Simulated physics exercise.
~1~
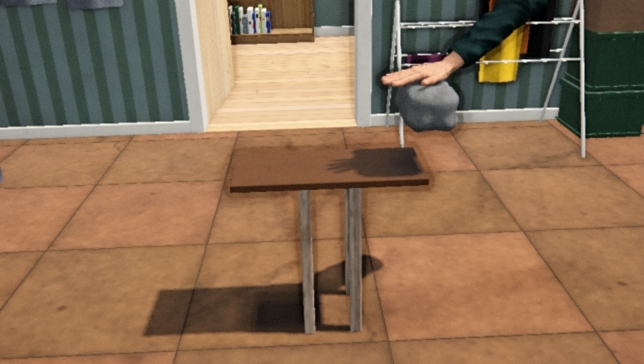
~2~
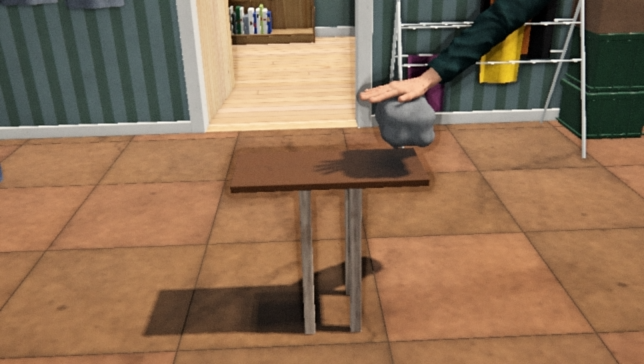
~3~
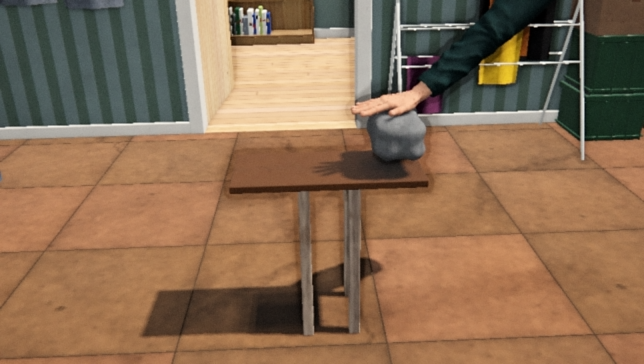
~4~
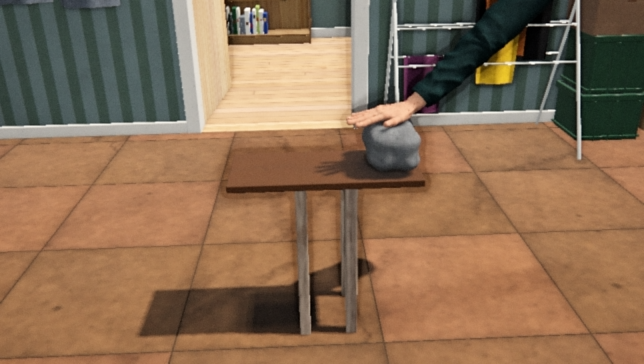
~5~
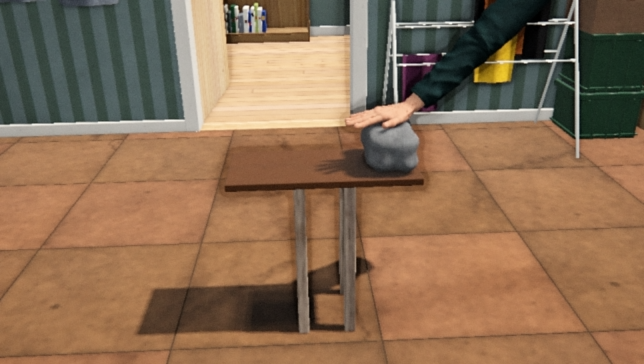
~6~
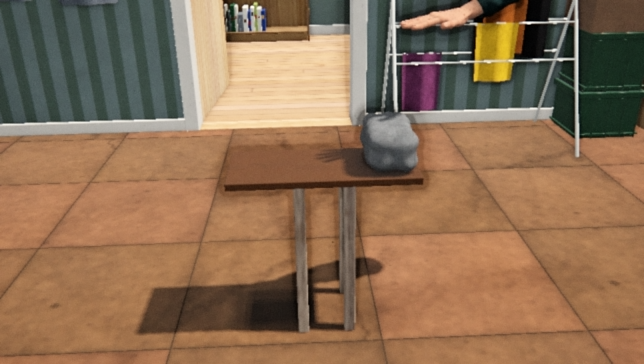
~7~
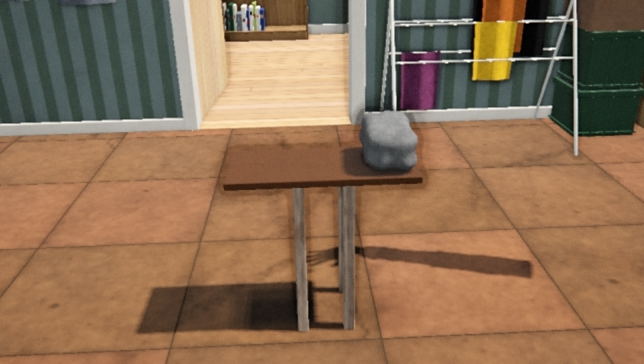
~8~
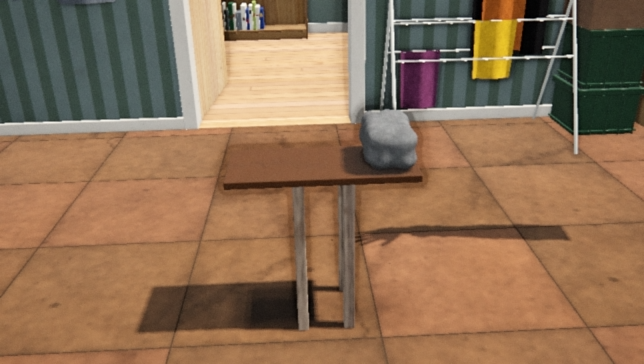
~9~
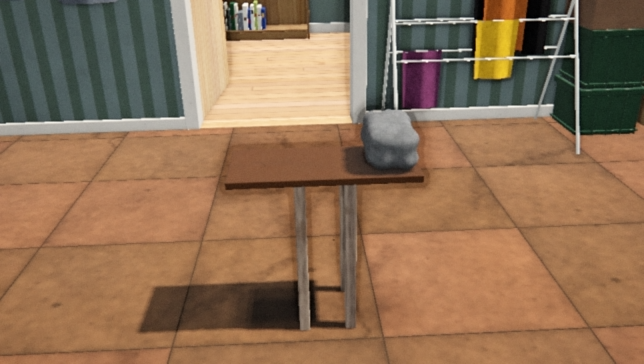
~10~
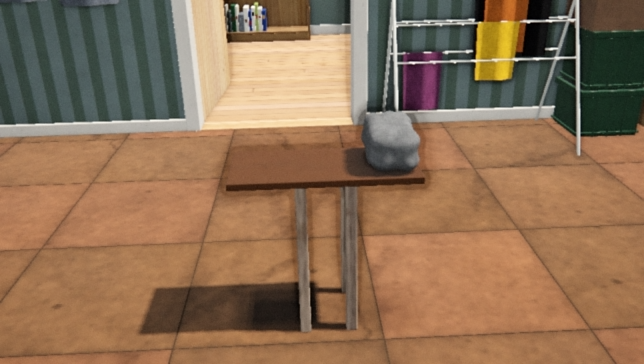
The clip opens on a small brown table with metal legs standing on a tiled floor, with a drying rack and a doorway behind it. A hand in a dark green sleeve holds a lumpy grey cushion just above the table's right end. The hand lowers the cushion, shifting it slightly left, until it rests near the right edge of the tabletop. After staying on top for a moment, the hand lets go and draws back out of view, its shadow sliding away across the floor. The table holds steady, with the cushion sitting still on its right end.
